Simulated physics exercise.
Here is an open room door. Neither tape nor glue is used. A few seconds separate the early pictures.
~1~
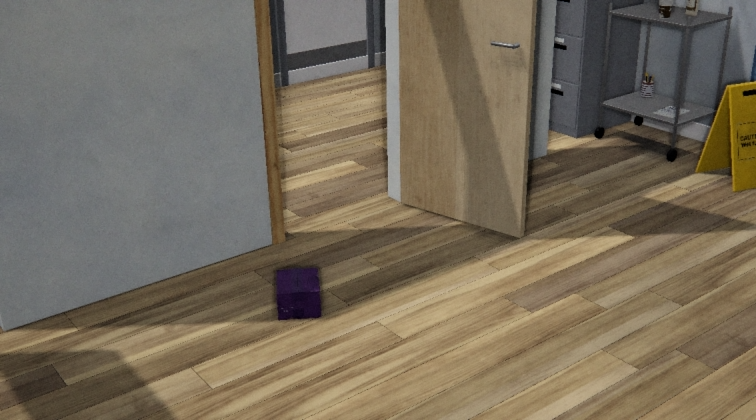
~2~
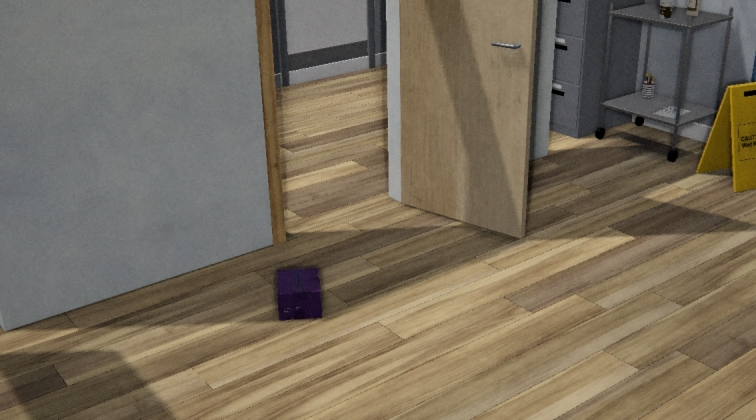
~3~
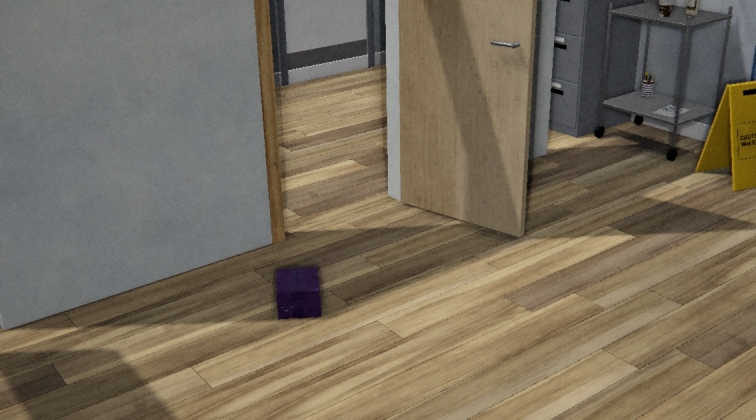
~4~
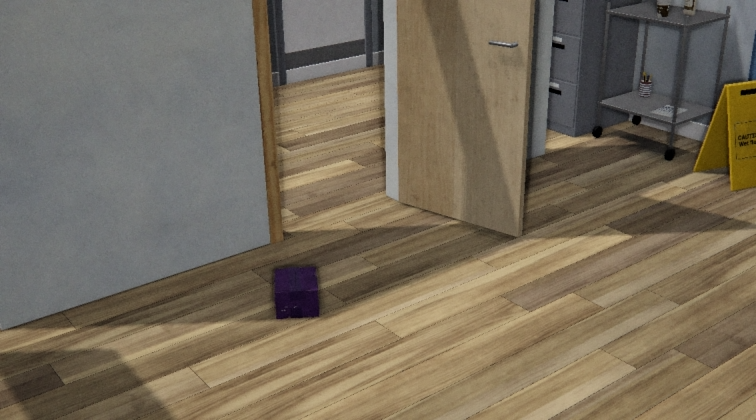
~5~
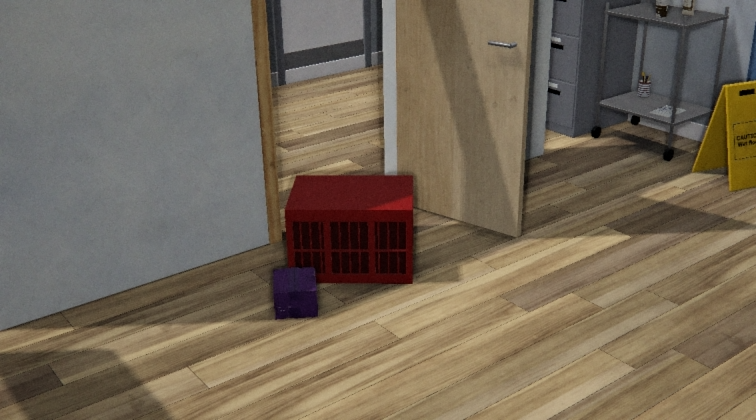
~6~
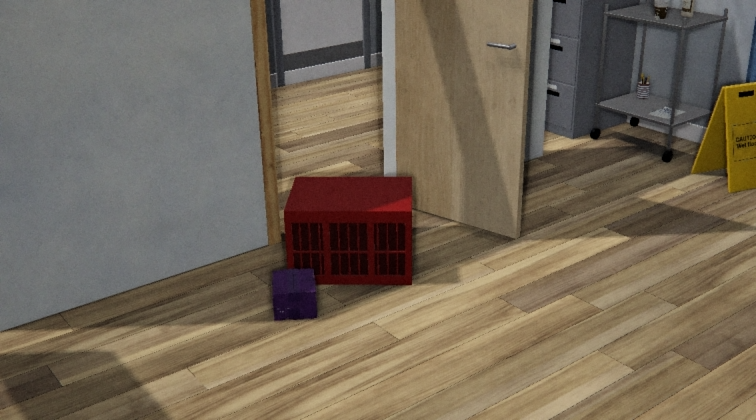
In a room with an open wooden door, a small purple parcel sat still on the floor; then a larger red chest suddenly appeared right behind it in the doorway, and nothing else noticeably moved.
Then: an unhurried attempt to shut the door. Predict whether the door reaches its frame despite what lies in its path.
The door stops before the frame.
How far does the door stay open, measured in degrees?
Near 60° open.
Then, 0.50 s on from there, open by 95°.
Then, 0.90 s on from there, open by 77°.
Then, 1.10 s on from there, open by 67°.
In the end, open by 60°; both unmoved. At the end, from the last picture's camera, red chest near (351, 229).
